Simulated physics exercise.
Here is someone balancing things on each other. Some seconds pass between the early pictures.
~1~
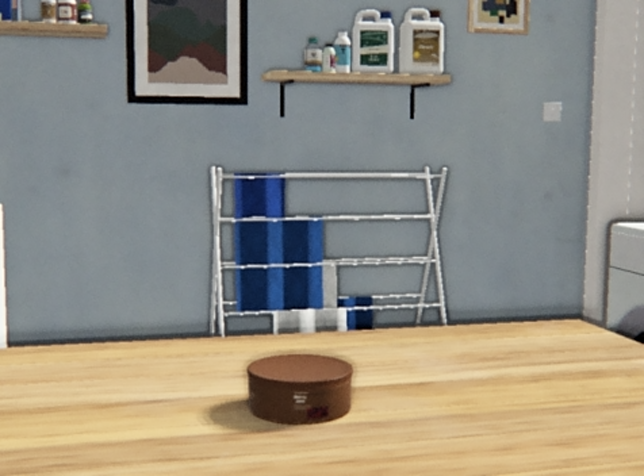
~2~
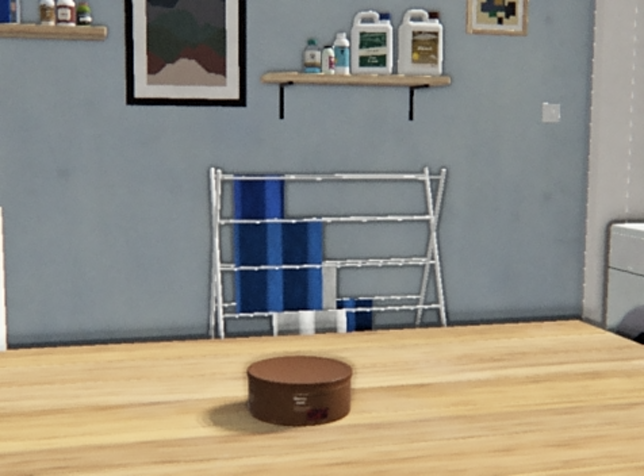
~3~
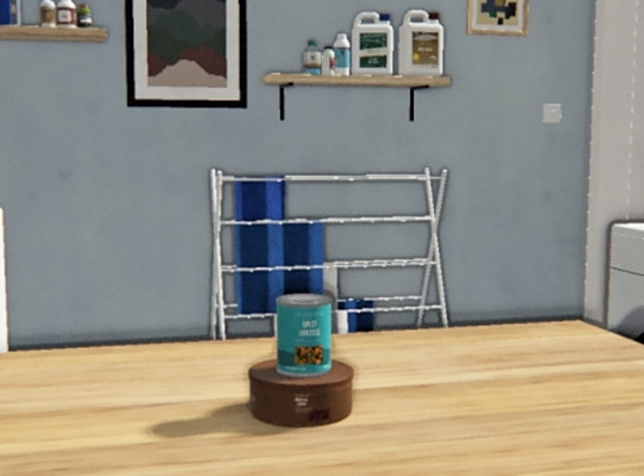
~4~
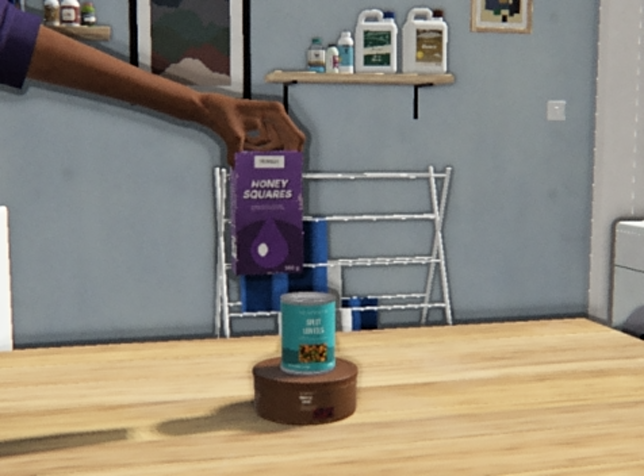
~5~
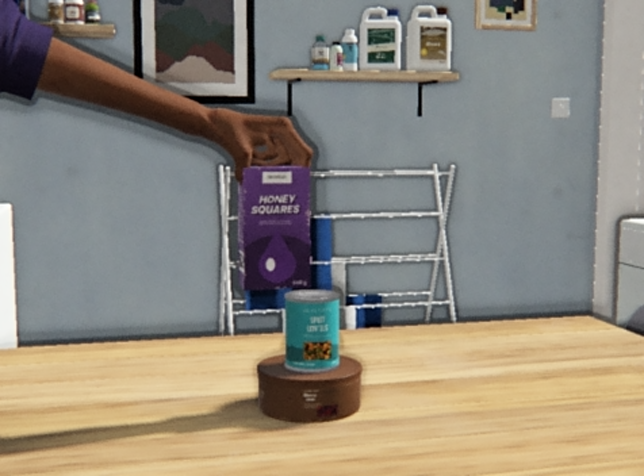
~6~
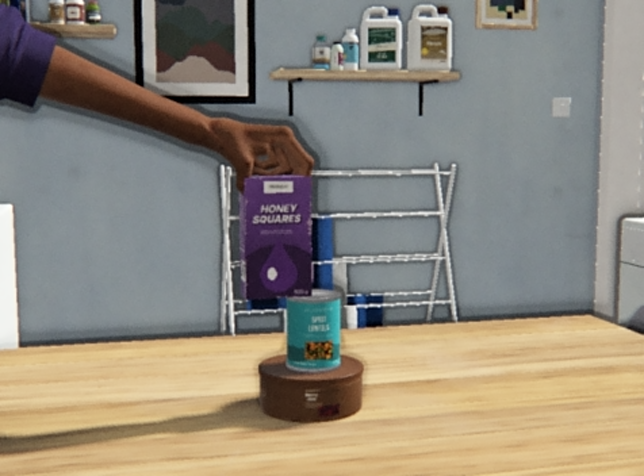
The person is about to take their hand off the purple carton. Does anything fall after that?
Here the pile loses its balance.
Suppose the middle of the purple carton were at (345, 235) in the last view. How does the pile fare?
Then it gives way.
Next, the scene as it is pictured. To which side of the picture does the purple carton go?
To the left.
Then, 0.40 s on from there, purple carton now fallen.
Then, 0.50 s on from there, things are still on the move.
Then, 0.60 s on from there, as before.
Then, 2.00 s on from there, nothing new.
In the end, fallen, purple carton; the other 2 unmoved. At the end, from the last picture's camera, purple carton near (198, 363). The pile comes apart.
